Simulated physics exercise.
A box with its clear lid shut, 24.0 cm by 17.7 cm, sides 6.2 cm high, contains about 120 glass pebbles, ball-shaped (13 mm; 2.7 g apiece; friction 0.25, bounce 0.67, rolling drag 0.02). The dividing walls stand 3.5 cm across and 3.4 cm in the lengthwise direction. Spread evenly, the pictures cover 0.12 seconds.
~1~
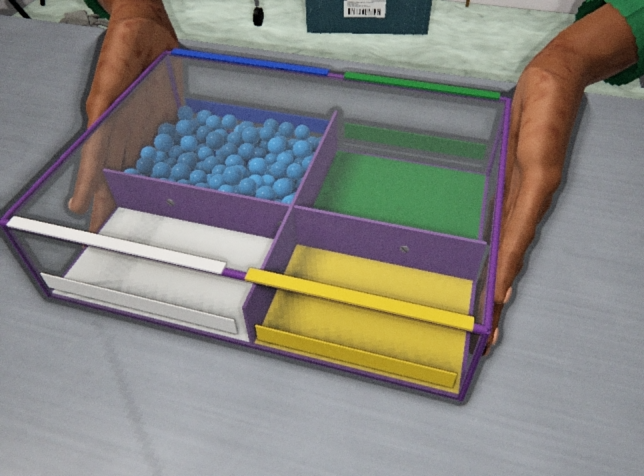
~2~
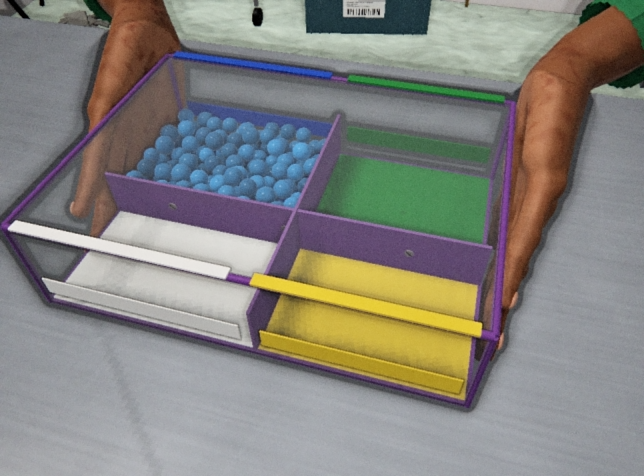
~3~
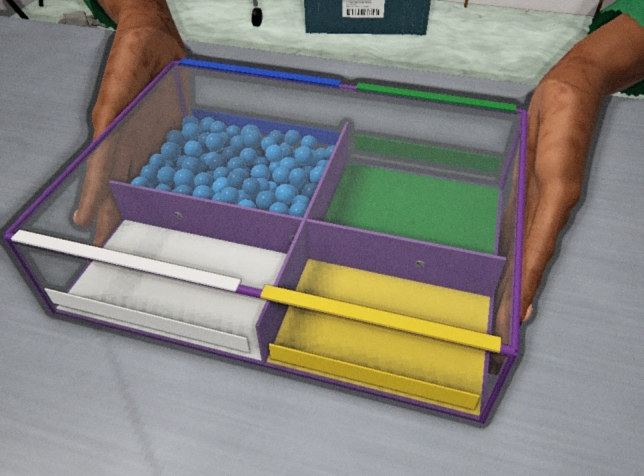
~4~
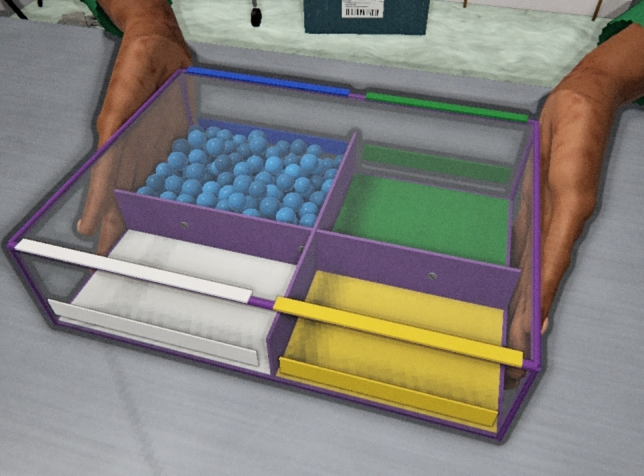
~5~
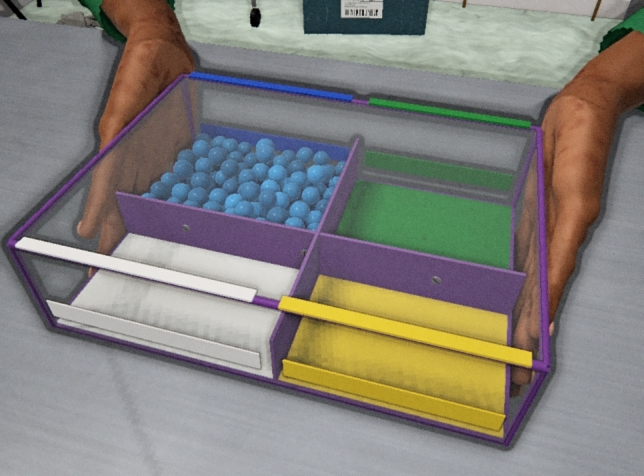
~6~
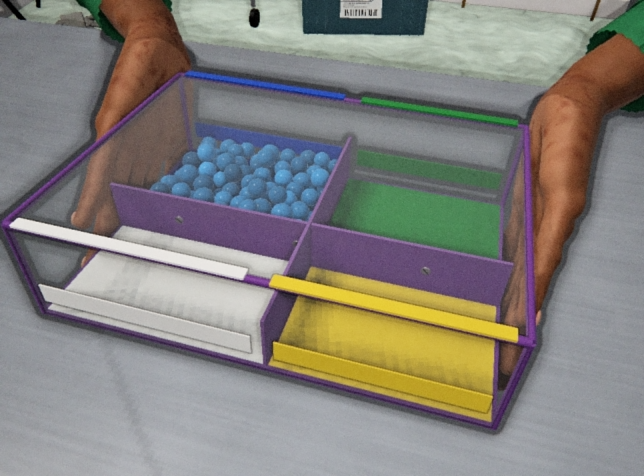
The clip opens on two hands holding a clear-lidded, four-part box, with blue balls filling the back-left section beside green, white and yellow ones. The hands slide it slightly right and toward the viewer, then ease it partway back as its rear dips gently, the balls staying within their section.
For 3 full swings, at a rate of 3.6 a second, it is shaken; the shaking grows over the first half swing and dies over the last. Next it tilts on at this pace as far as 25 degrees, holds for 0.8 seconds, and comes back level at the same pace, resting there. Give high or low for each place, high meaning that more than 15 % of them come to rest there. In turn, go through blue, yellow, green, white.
Blue: High, yellow: Low, green: Low, white: Low.
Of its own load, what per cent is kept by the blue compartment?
Estimate: Some 90 per cent.
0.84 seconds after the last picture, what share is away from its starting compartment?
My estimate is about 5 percent at that moment.
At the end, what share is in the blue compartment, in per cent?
Roughly 95 %.
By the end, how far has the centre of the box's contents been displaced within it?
I'd say close to 1.5 centimetres in total.
Then, 0.46 s after the last picture, tilt 25 degrees; blue 95 %; middle of all pieces near (223, 177).
Then, 0.84 s after the last picture, tilt 25 degrees; blue 95 %, green 5 %; middle of all pieces near (243, 182).
Then, 1.19 s after the last picture, tilt 15 degrees; blue 95 %, green 5 %; middle of all pieces near (249, 171).
Then, 1.53 s after the last picture, tilt 0 degrees; blue 95 %, green 5 %; middle of all pieces near (251, 154).
In the end, blue 95 %, yellow 0 %, green 5 %, white 0 %.
